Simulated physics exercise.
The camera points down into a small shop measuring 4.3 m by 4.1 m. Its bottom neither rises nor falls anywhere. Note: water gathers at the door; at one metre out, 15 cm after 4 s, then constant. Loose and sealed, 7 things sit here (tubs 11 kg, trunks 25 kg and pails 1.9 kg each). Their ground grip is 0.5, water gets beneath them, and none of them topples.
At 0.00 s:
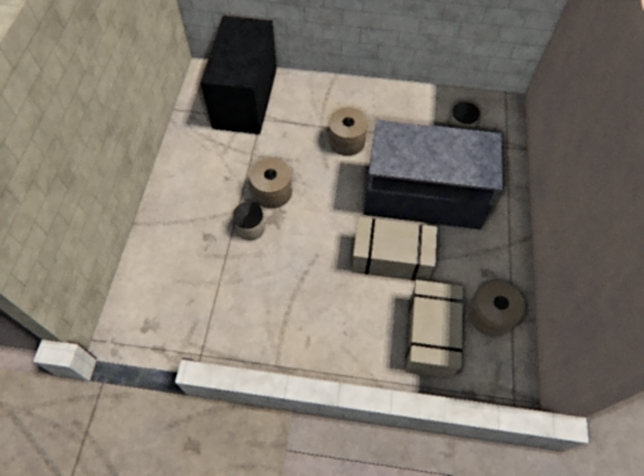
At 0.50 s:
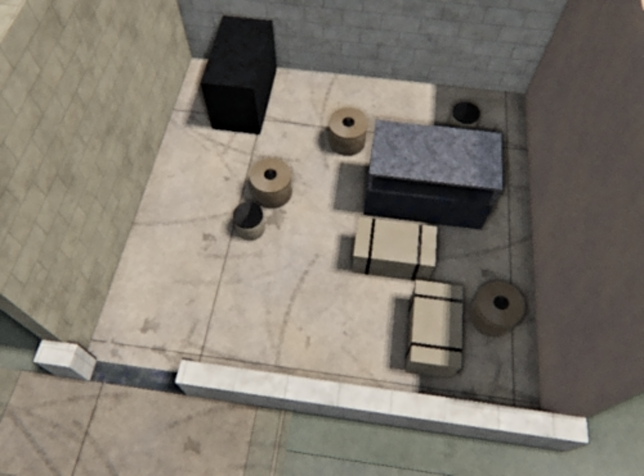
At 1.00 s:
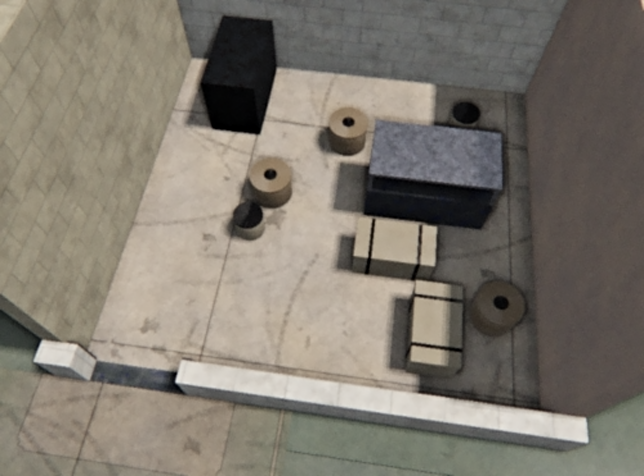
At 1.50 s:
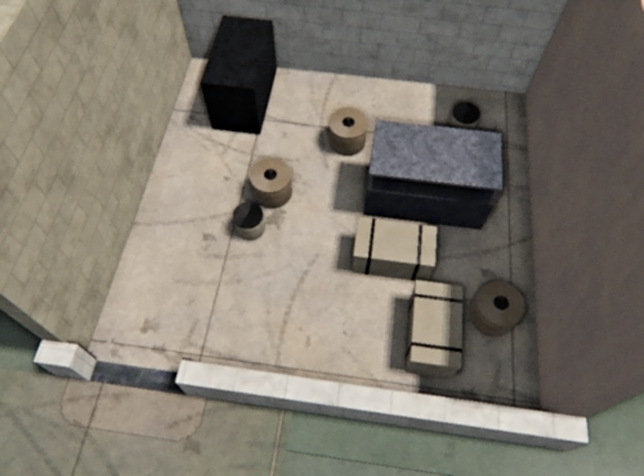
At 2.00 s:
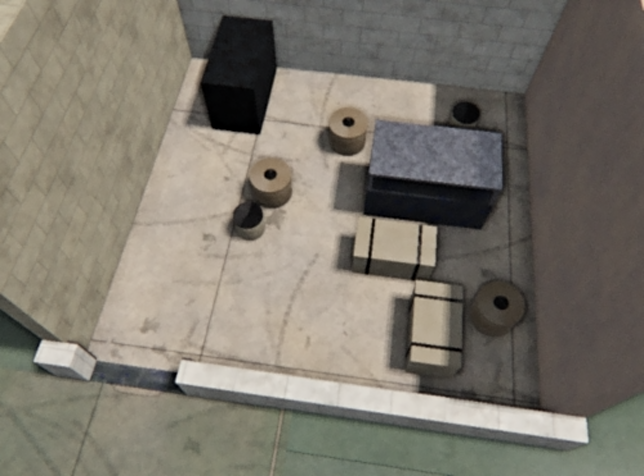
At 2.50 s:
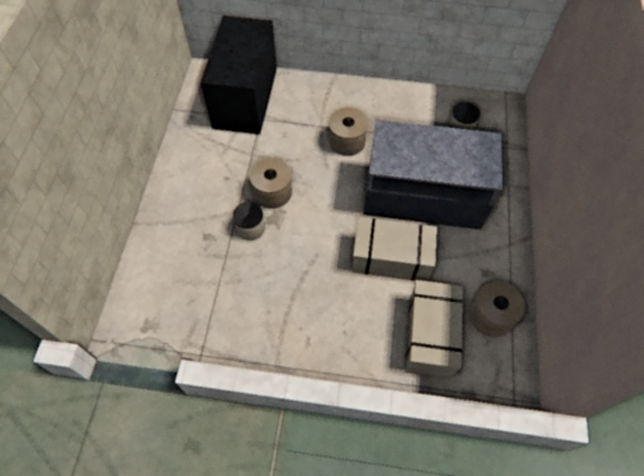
Greenish water spread across the ground outside a small walled room, closed in on the doorway gap, and crept just over the sill, while the boxes, round tubs and other things inside stayed still.
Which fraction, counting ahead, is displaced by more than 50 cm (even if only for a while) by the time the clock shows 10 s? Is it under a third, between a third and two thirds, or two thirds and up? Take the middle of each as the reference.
It is under a third.
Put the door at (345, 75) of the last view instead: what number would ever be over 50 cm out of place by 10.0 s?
Then 1.
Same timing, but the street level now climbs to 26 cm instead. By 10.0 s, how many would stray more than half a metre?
Then 4.
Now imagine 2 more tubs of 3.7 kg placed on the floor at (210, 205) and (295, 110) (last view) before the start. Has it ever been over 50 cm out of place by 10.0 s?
Well, the first one tops the mark, and the second stays under the mark.
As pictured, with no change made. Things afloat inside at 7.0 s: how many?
Then: 1.
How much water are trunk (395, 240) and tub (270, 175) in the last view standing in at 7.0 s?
1 and 3 cm.
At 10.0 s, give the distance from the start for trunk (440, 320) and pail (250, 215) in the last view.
0 cm and 100 cm respectively.
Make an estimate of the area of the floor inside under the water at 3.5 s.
1.5 m2.
After 3.5 s 0 of 7 are over 50 cm from their spots; 0 afloat.
After 4.5 s 0 of 7 are over 50 cm from their spots; 0 afloat.
After 7.0 s 1 of 7 are over 50 cm from their spots; 1 afloat.
After 10.0 s 1 of 7 are over 50 cm from their spots, and 1 have been at some point; 2 afloat.
